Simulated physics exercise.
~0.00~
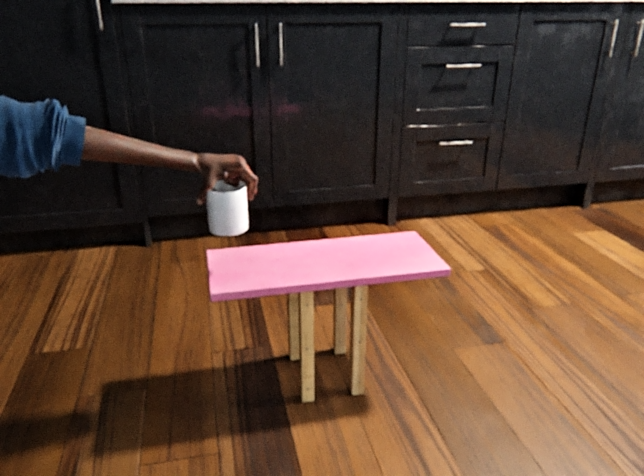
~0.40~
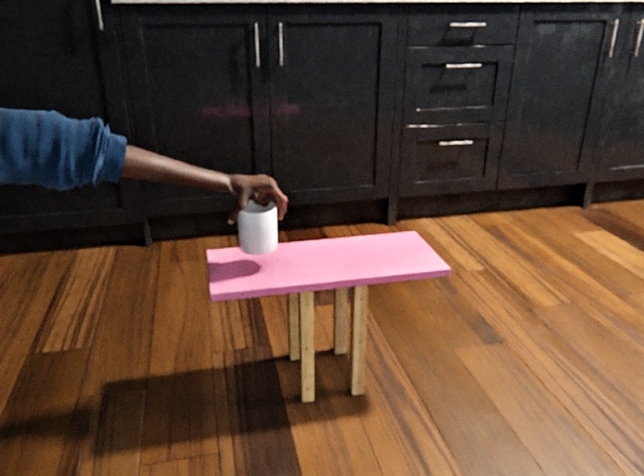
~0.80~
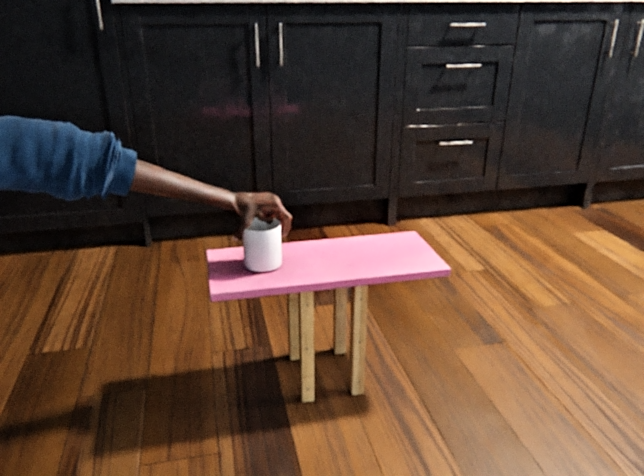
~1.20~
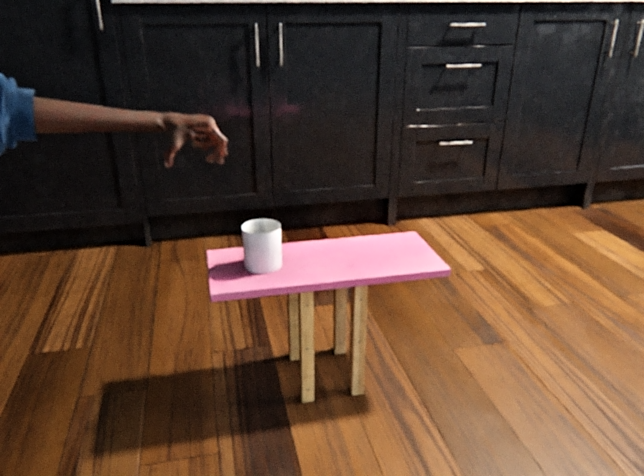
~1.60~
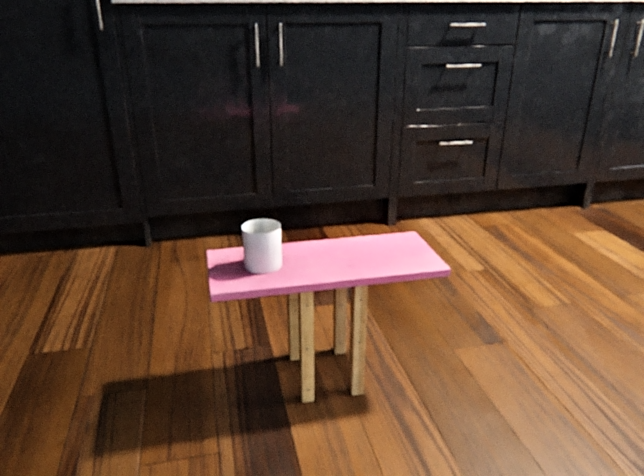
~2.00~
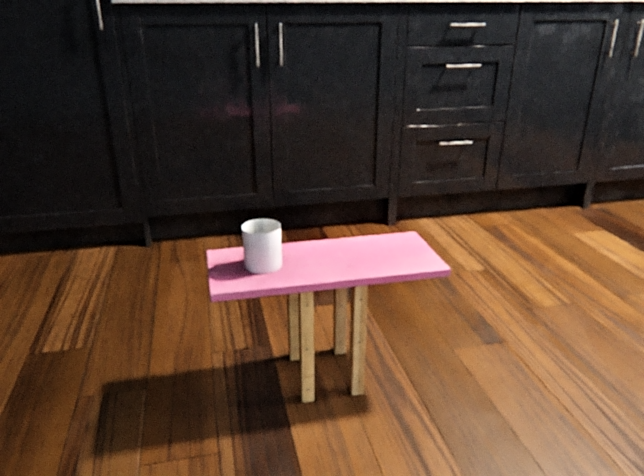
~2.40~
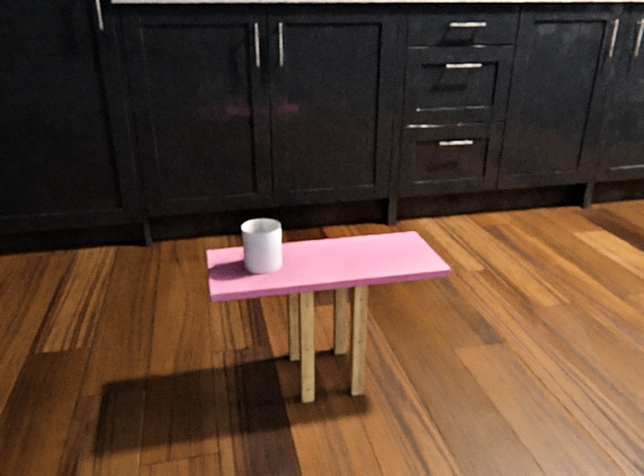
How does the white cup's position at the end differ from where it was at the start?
At the start the cup is held in the air by a hand, above the left end of the pink trestle. By the end it is lower and a little farther right, standing on the left part of the trestle's top.
